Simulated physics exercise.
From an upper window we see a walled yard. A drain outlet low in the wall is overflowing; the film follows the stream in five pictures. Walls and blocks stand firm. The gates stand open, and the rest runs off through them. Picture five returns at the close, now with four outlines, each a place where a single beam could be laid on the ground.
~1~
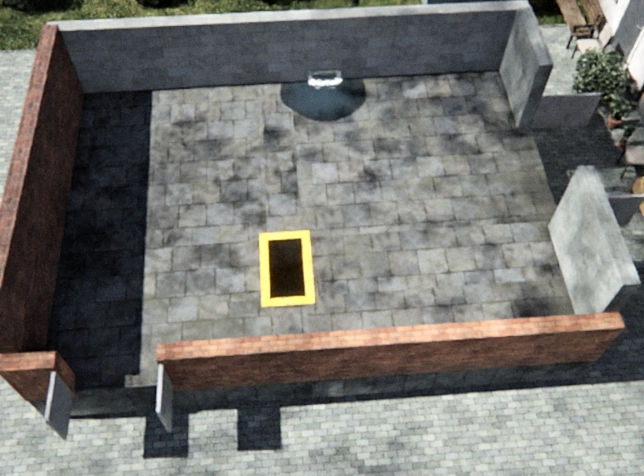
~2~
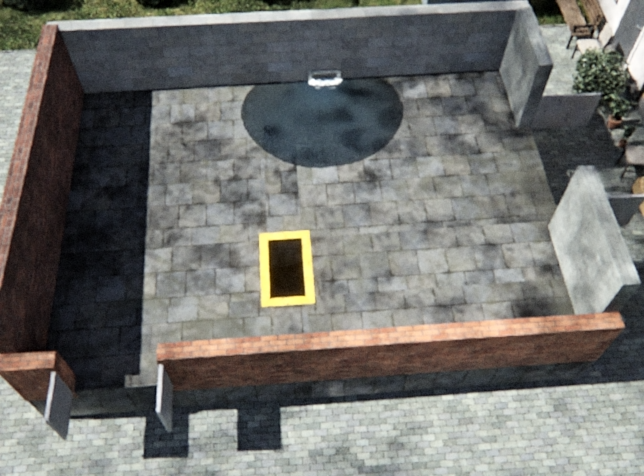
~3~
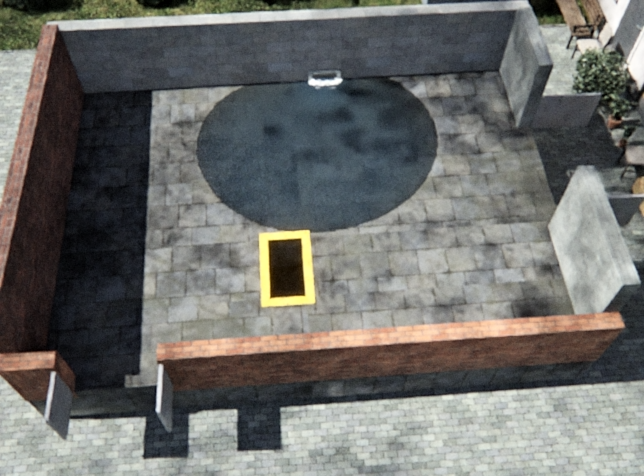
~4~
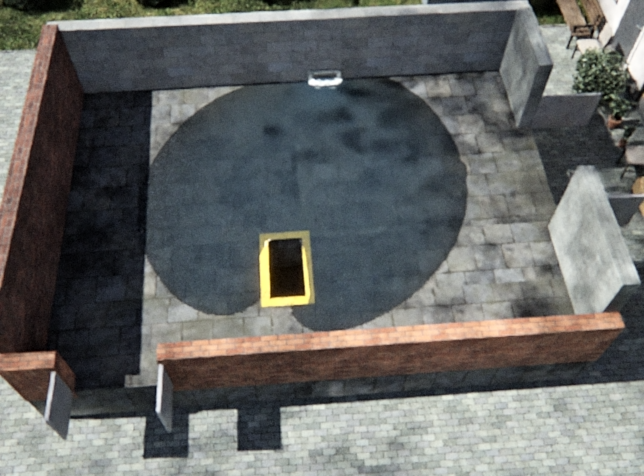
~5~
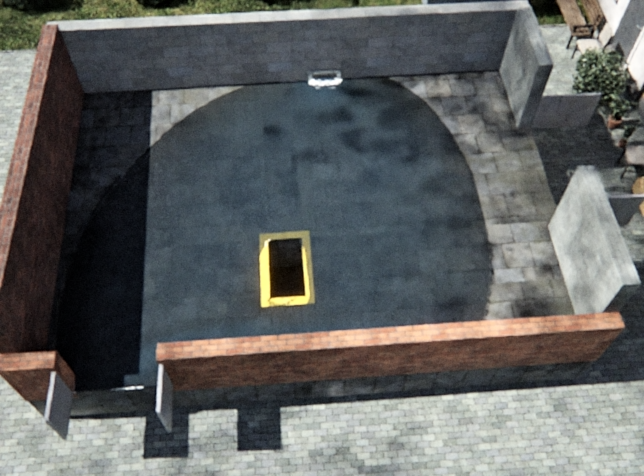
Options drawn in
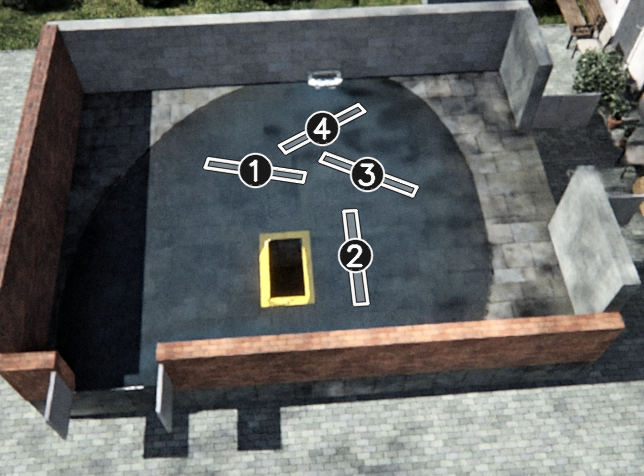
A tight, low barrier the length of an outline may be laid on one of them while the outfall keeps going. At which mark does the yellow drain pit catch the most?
Choose 2.
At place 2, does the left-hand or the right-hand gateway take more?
The left one.
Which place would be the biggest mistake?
That would be 4.
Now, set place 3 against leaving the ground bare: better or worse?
Place 3 is worse.
In white, 1 from (206, 163) to (304, 177); 2 from (361, 304) to (349, 210); 3 from (322, 157) to (414, 191); 4 from (282, 149) to (361, 108).
Choosing 1, about 15 % of the stream goes into the yellow drain pit, about 84 % out by the gates.
Choosing 2, about 26 % of the stream goes into the yellow drain pit, about 74 % out by the gates.
Choosing 3, about 18 % of the stream goes into the yellow drain pit, about 82 % out by the gates.
Choosing 4, about 6 % of the stream goes into the yellow drain pit, about 93 % out by the gates.
